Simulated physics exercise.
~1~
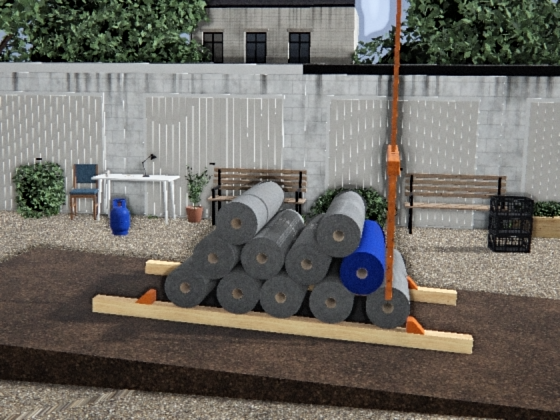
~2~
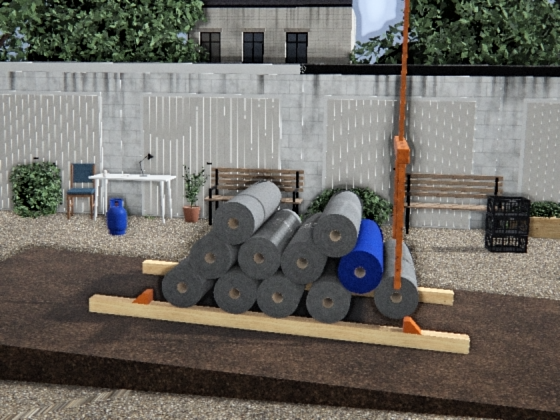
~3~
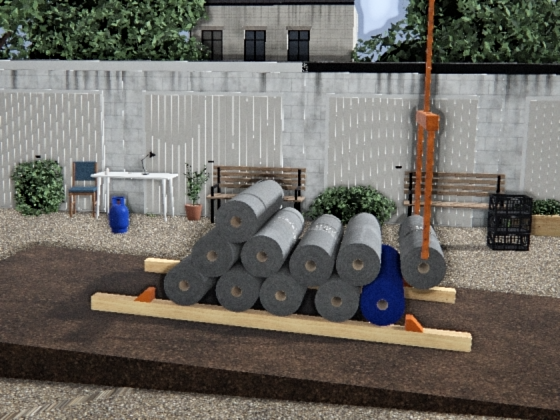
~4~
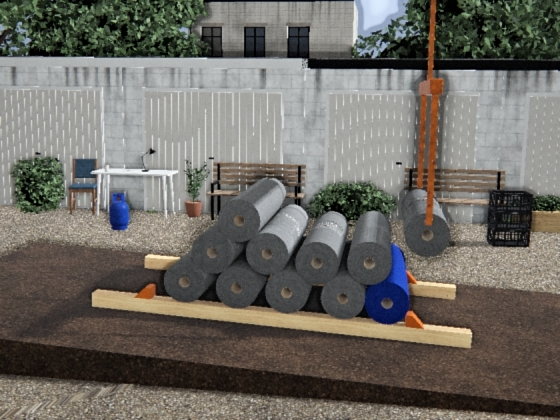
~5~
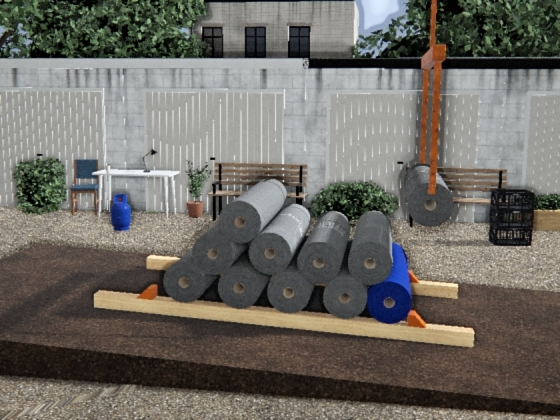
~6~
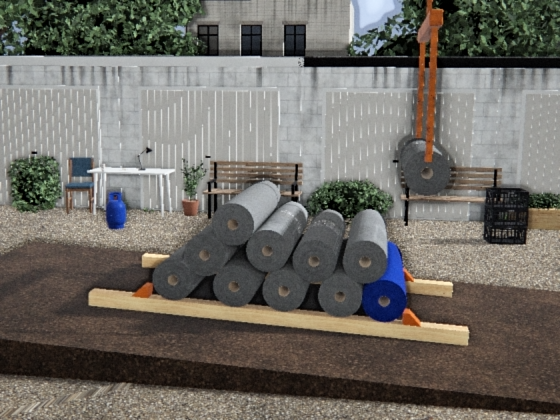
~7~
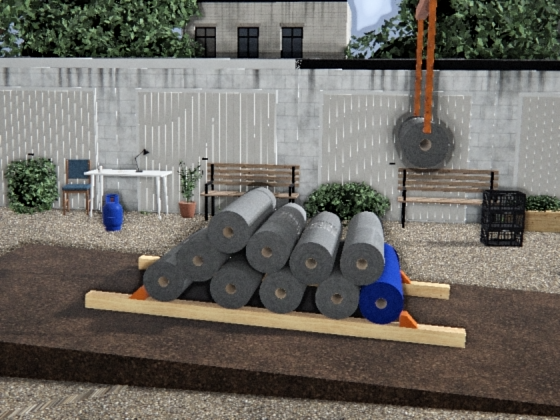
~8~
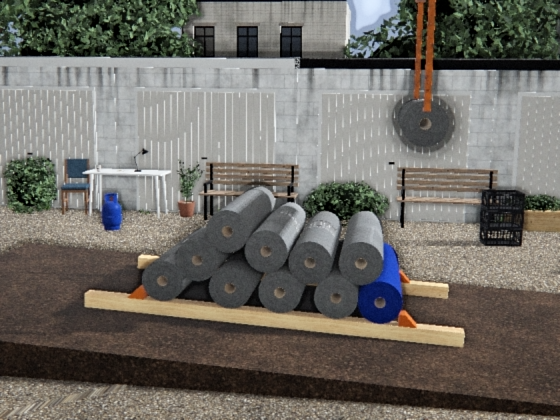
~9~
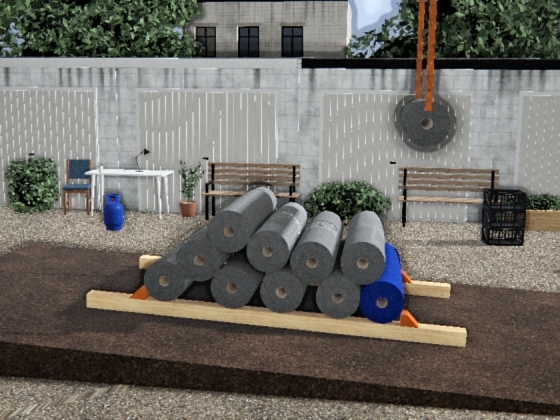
In a gravel yard backed by a pale concrete wall with benches, a stack of dark grey rolls and one blue roll rests on timber beams with orange chocks. An orange lifting attachment hangs over the right end, hooked to the bottom roll beside the blue one. It draws that grey roll up and to the right, and the blue roll drops into the vacated place against the chock. Neighbouring grey rolls shift as well. The hooked roll climbs past the bench, then hangs still high before the wall, while the lower, rearranged stack sits motionless with blue at its right end.
